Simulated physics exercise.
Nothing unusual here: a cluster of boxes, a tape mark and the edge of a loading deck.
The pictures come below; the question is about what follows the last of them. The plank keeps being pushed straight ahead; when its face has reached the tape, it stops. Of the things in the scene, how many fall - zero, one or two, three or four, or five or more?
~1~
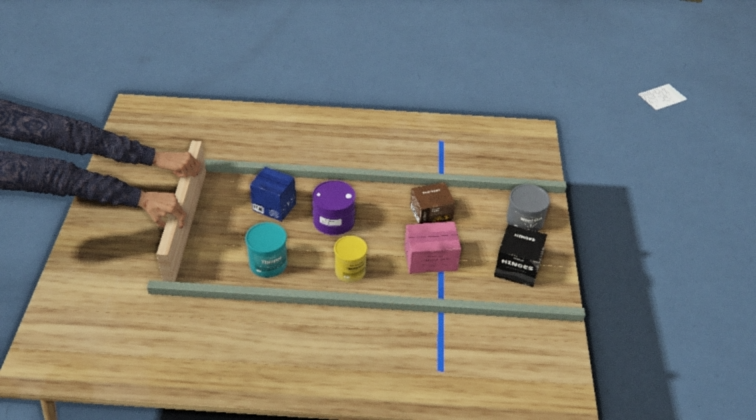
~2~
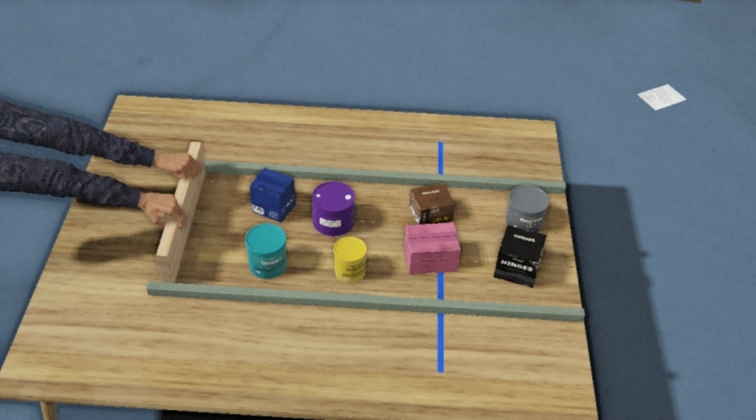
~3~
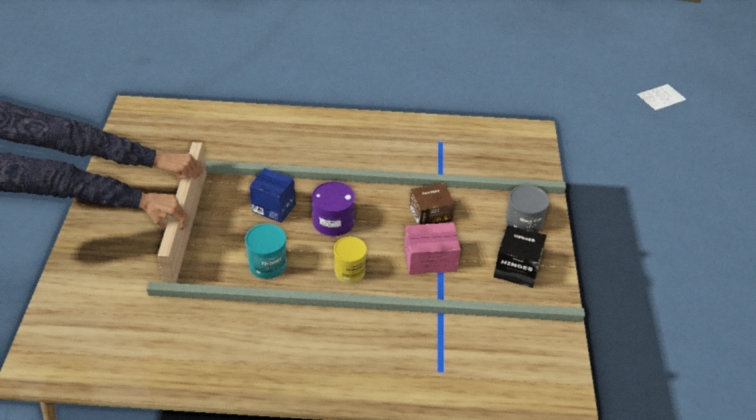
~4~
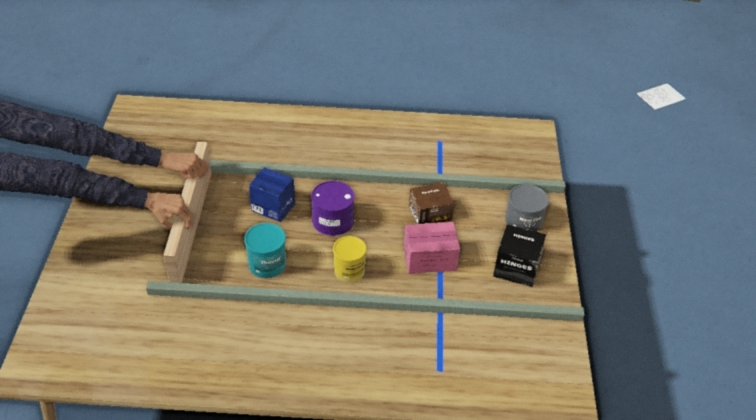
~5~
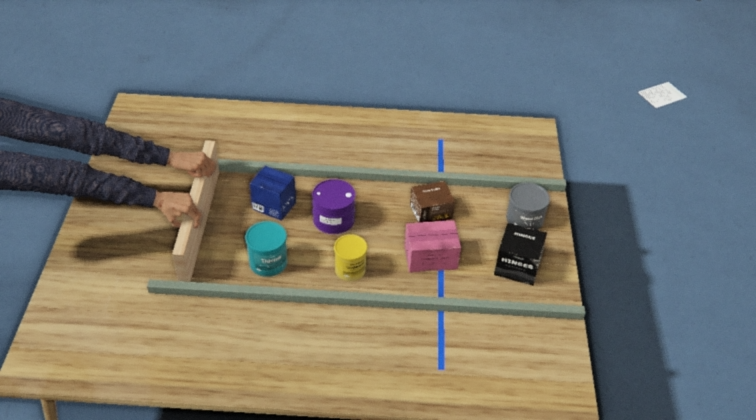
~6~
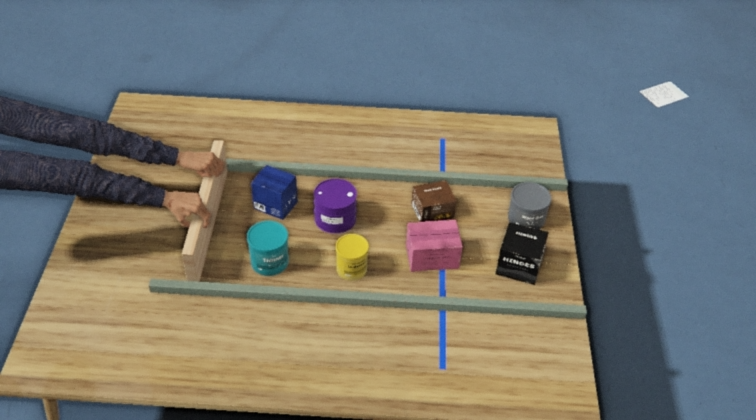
Of those, zero fall.
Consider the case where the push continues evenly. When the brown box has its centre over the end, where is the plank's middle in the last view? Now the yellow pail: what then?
The middle is at (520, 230) when it's the brown box, and at (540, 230) when it's the yellow pail.
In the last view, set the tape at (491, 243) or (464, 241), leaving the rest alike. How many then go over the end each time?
Result, try by try: 1, 0.
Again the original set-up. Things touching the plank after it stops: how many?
Count recorded: 3.
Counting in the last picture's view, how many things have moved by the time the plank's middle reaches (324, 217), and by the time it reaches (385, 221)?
At the first place 4, at the second 6.
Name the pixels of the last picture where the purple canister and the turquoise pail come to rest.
About (465, 222), and about (463, 260).
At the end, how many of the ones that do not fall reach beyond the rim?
The tally is 0.
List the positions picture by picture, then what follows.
In the first frame, grey pail (527, 209); black box (520, 256); brown box (432, 204); plank (184, 210); tape (441, 242).
In the second frame, black box (520, 256); blue box (273, 195).
In the third frame, brown box (432, 205); yellow pail (350, 261).
In the fourth frame, grey pail (526, 209); plank (190, 211).
In the fifth frame, black box (520, 254); purple canister (334, 207).
In the sixth frame, grey pail (529, 207); black box (522, 253); brown box (434, 202); plank (207, 210); tape (443, 240).
Soon after, none off yet; grey pail at rest near (529, 207); black box at rest near (522, 253); brown box at rest near (434, 202).
In the end, the number that fall off is zero.
